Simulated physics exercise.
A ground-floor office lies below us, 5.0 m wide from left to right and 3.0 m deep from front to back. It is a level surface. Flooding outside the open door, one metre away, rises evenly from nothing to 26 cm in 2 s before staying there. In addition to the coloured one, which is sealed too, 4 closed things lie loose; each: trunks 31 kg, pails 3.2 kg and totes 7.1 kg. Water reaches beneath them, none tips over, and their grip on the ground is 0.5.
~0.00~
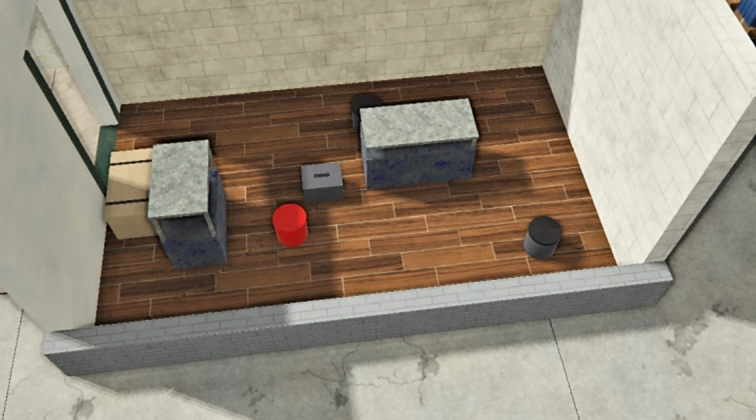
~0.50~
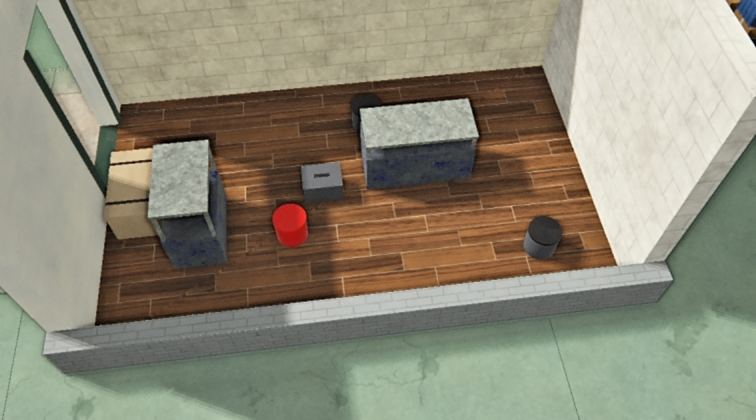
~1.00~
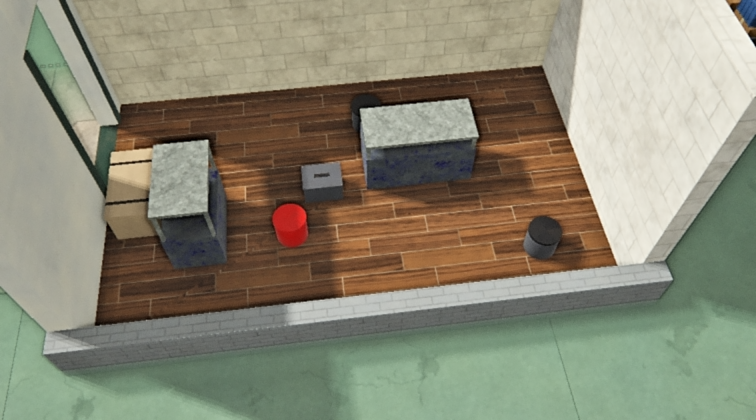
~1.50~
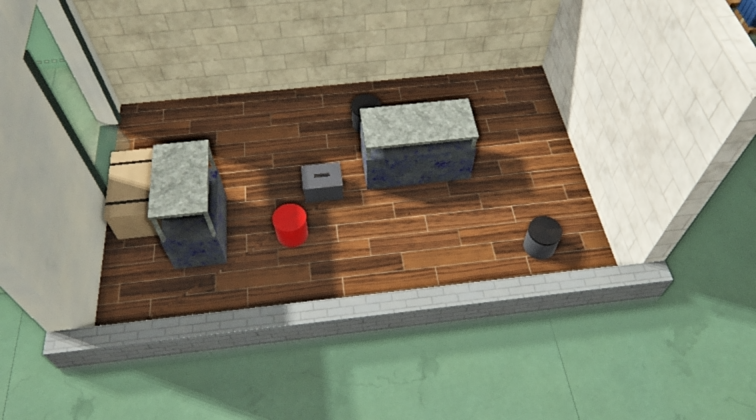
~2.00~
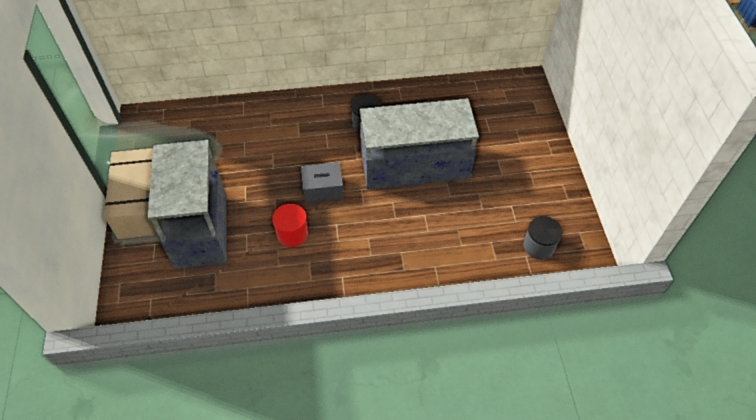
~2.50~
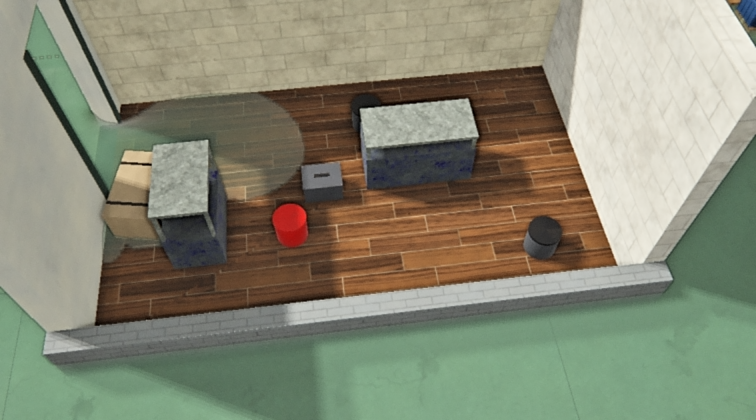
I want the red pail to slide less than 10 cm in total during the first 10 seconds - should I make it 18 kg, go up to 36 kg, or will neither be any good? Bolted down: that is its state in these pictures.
18 kg will do.
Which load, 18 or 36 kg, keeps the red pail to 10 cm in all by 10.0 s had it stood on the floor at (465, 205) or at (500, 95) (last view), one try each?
In turn: The lighter mass suffices; the lighter mass suffices.
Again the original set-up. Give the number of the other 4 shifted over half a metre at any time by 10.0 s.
Count: 3.
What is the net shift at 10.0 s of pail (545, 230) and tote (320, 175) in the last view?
Net displacement, in order: 50 cm; 100 cm.
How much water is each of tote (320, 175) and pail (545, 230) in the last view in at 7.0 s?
First about 6 cm, second about 9 cm.
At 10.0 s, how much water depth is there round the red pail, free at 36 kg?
9 cm, roughly.
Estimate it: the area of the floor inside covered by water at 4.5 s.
Roughly 10.0 m2.
After 3.5 s the red pail would be 0 cm from its start with 18 kg and 0 cm from its start with 36 kg; 2 cm of water round it then.
After 4.5 s the red pail would be 0 cm from its start with 18 kg and 0 cm from its start with 36 kg; 2 cm of water round it then.
After 7.0 s the red pail would be 0 cm from its start with 18 kg and 0 cm from its start with 36 kg; 5 cm of water round it then.
After 10.0 s the red pail would be 0 cm from its start with 18 kg and 0 cm from its start with 36 kg; 9 cm of water round it then.
